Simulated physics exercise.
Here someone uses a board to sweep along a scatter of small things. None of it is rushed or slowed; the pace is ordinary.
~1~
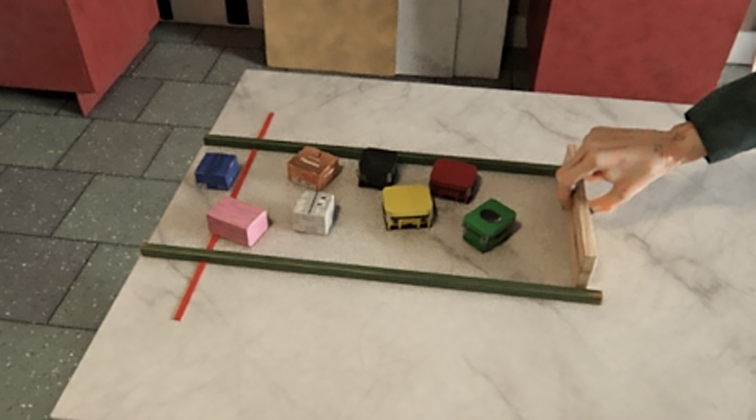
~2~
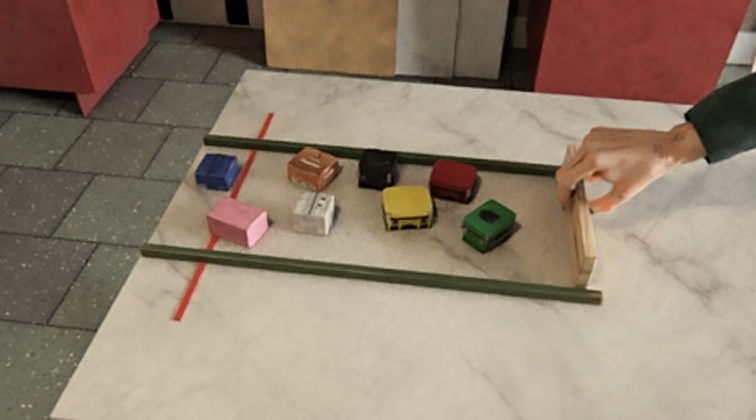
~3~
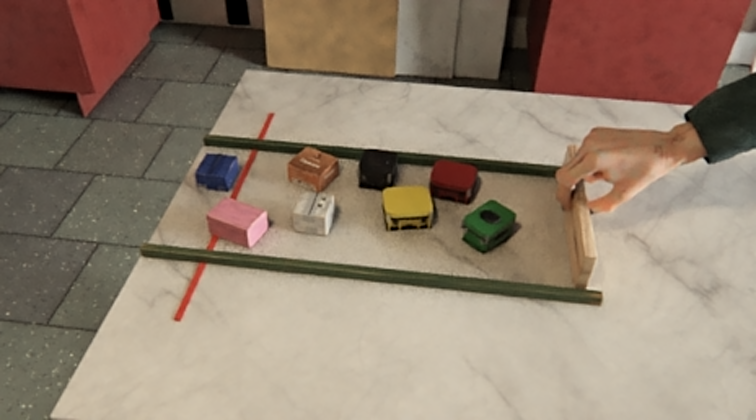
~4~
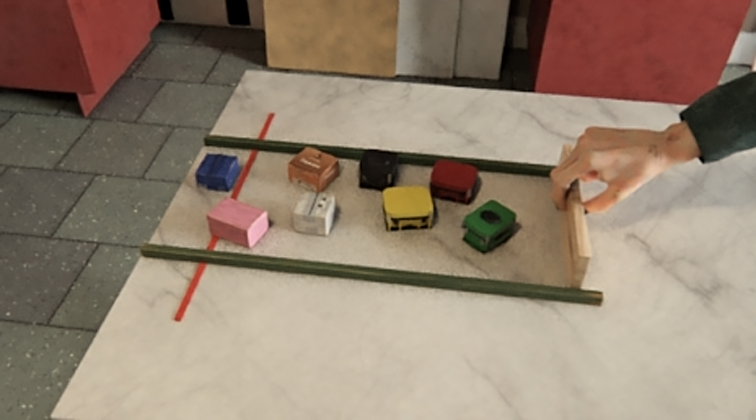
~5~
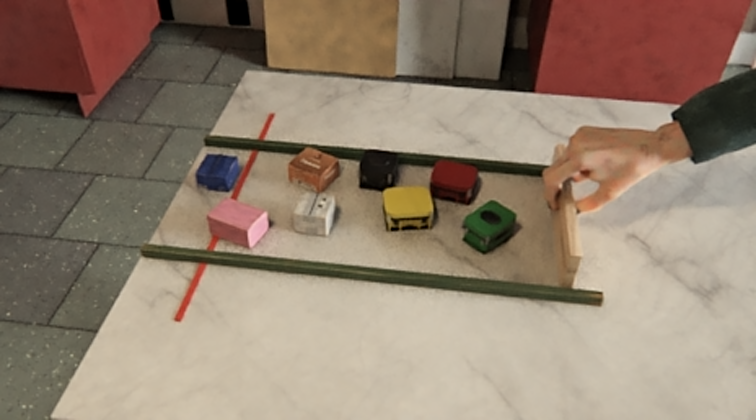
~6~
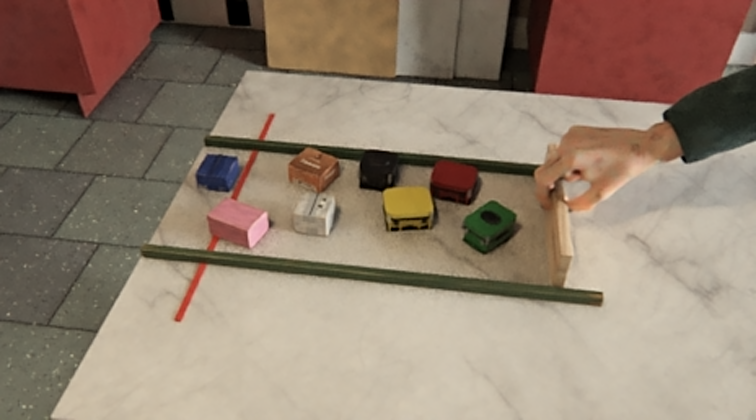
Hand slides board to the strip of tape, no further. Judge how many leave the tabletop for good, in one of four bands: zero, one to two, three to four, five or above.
Turns out between three and four get shoved off the end.
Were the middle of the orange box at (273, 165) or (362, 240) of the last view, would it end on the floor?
Per position - not saved; saved.
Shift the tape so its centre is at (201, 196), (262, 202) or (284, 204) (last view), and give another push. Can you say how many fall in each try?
Result per try: 6; 2; 1.
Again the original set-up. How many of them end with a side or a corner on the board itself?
The count in contact is 2.
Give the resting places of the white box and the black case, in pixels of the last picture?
The white box settles near (172, 211); as for the black case, near (193, 151).
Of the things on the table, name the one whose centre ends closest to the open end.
The foremost one is the black case.
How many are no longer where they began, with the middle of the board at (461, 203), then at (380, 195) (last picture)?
At the first place 3, at the second 6.
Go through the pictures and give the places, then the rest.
The first frame shows blue box (217, 171); pink block (237, 221); orange box (313, 168); board (576, 213); tape (233, 198).
The second frame shows pink block (237, 222); green case (489, 227).
The third frame shows orange box (313, 170); red case (453, 182).
The fourth frame shows blue box (218, 172); board (571, 213).
The fifth frame shows pink block (238, 222); black case (379, 171).
The sixth frame shows blue box (218, 173); pink block (238, 222); orange box (314, 170); board (555, 212); tape (234, 199).
Soon after, none off yet; blue box at rest near (218, 173); pink block at rest near (238, 222); orange box at rest near (314, 170).
Then, none off yet; blue box moved a little near (203, 173); pink block moved a little near (225, 222); orange box moved well along near (242, 166).
At rest, the number that fall off is three or four; fallen, orange box, pink block and blue box.
